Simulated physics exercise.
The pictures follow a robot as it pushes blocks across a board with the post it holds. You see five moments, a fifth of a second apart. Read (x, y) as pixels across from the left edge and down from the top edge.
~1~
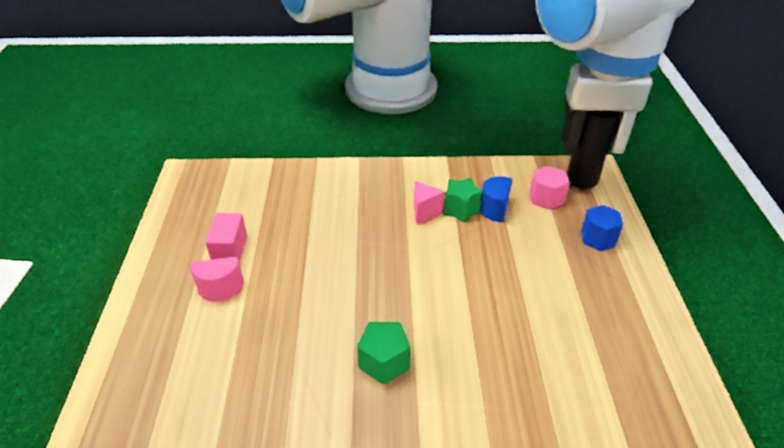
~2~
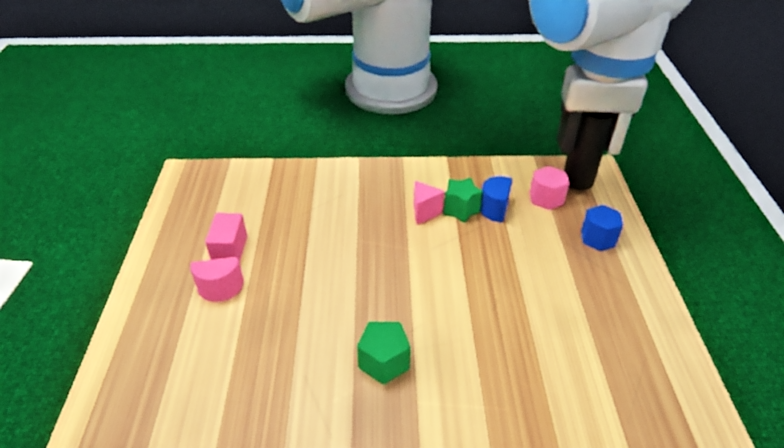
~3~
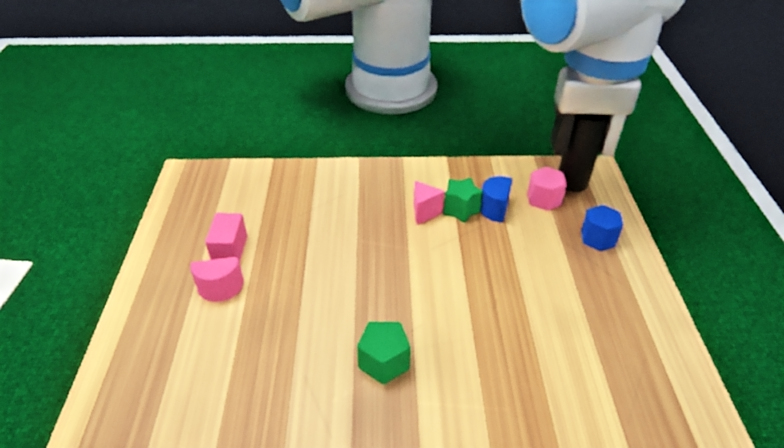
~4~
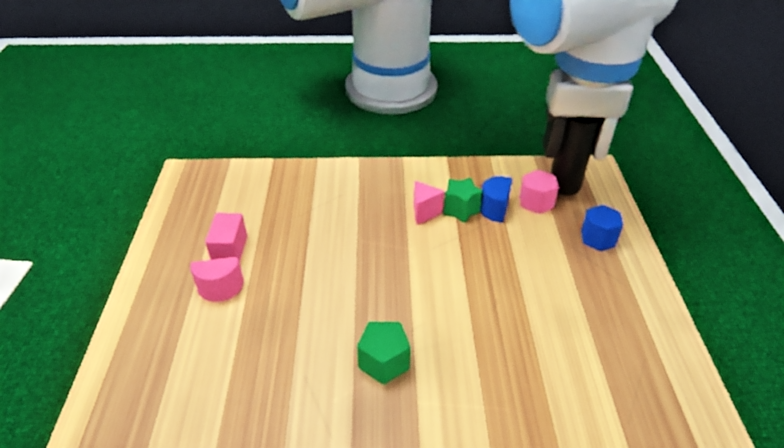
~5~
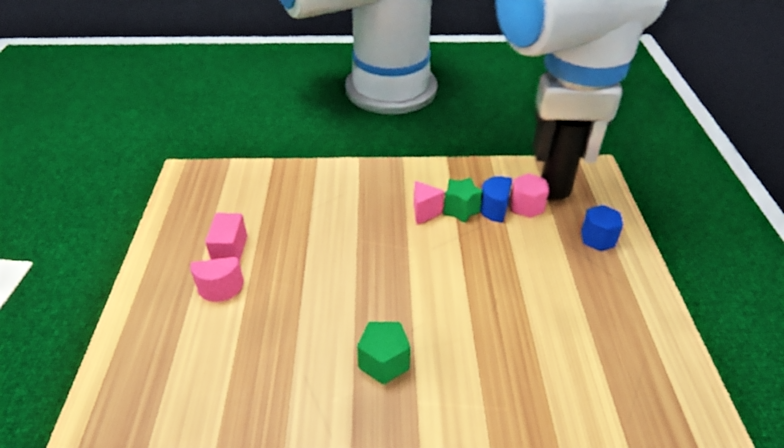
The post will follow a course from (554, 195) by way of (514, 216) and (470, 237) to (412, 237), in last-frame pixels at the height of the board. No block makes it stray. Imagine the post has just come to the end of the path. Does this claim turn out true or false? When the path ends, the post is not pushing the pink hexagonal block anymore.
That claim is false.
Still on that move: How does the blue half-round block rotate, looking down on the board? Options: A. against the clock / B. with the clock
Choice B: With the clock.
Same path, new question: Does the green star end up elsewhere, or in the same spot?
That block ends up displaced.
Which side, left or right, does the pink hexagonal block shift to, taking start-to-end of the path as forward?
It goes toward the right-hand side.
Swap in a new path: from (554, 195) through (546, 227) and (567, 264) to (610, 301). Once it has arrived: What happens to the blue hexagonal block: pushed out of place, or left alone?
It holds its position.
What follows on the original path. One third of the way, post (515, 210); pink three-sided block (402, 187), turned 60° anticlockwise; green star (430, 188), turned 60° clockwise; blue half-round block (455, 199); pink hexagonal block (485, 202), turned 20° clockwise.
Two thirds of the way, post (470, 230); pink three-sided block (380, 176), turned 25° anticlockwise; green star (403, 184), turned 95° clockwise; blue half-round block (413, 203), turned 35° clockwise; pink hexagonal block (437, 216), turned 50° clockwise.
At the end, post (412, 230); pink three-sided block (372, 161); green star (383, 177), turned 140° clockwise; blue half-round block (367, 194), turned 65° clockwise; pink hexagonal block (377, 213), turned 70° clockwise; blue hexagonal block in place.
